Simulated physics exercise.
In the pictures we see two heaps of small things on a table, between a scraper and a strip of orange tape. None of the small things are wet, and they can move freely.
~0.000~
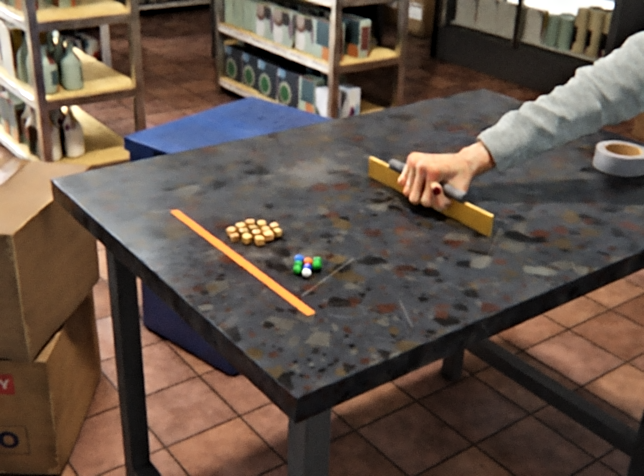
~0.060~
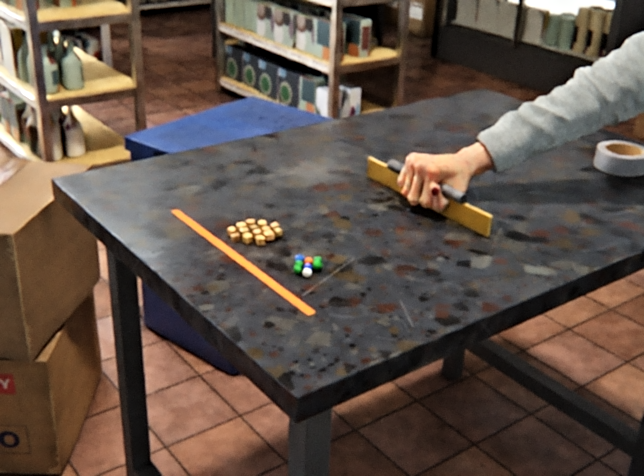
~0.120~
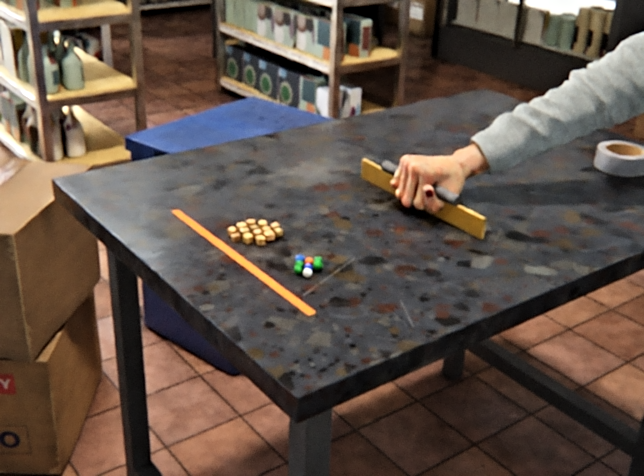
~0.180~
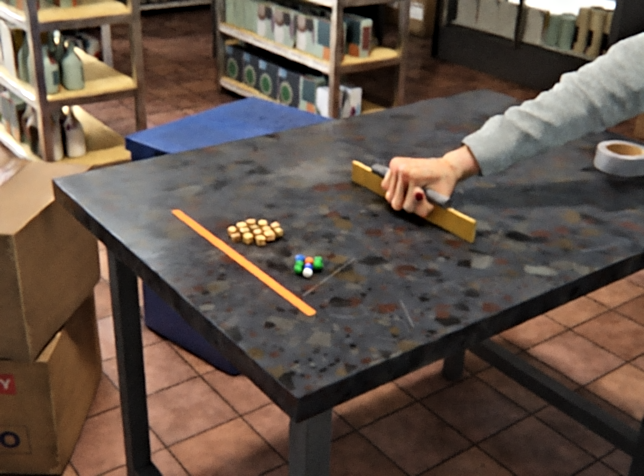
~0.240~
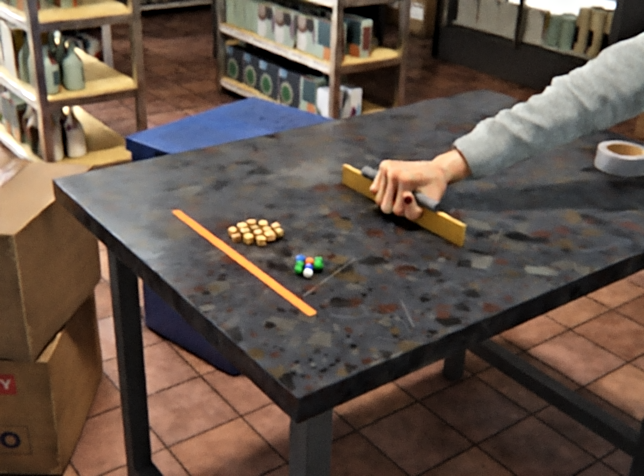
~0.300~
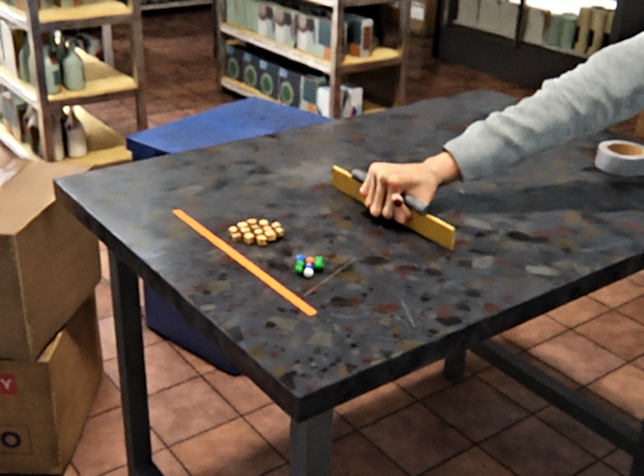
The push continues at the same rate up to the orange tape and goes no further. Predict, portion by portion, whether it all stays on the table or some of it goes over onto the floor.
I expect that the front portion sends some over onto the floor, the back portion all stays on the table.
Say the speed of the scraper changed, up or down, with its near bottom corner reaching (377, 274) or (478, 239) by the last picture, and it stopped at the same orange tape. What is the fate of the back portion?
With the first corner spot it partly goes over, while with the second it stays put completely.
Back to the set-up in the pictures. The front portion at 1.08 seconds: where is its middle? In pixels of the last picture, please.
I'd place its centre close to (245, 283).
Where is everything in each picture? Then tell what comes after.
The first frame shows scraper near (482, 220), at rest; orange tape near (180, 215), well back from the edge; edge at (166, 282); front portion near (307, 268), a few round plastic beads; back portion near (256, 235), a few small wooden cubes.
The second frame shows scraper near (480, 221); back portion near (257, 235).
The third frame shows scraper near (474, 223); front portion near (308, 268).
The fourth frame shows scraper near (464, 226); back portion near (257, 235).
The fifth frame shows scraper near (454, 230); front portion near (309, 268).
The sixth frame shows scraper near (443, 233); orange tape near (182, 215); edge at (168, 281); front portion near (309, 268); back portion near (258, 235).
After 0.68 s, scraper still moving, near (314, 217); front portion all on the table, its front near (300, 270); back portion all on the table, its front near (237, 238).
After 1.08 s, scraper stopped at the orange tape; front portion all on the table, its front near (221, 277); back portion all on the table, its front near (194, 256).
After 1.36 s, scraper stopped at the orange tape; front portion near a third over the edge; back portion all on the table, its front near (193, 257).
In the end (1.7 s), scraper stopped at the orange tape; front portion the whole lot over the edge; back portion all on the table, its front near (193, 257).
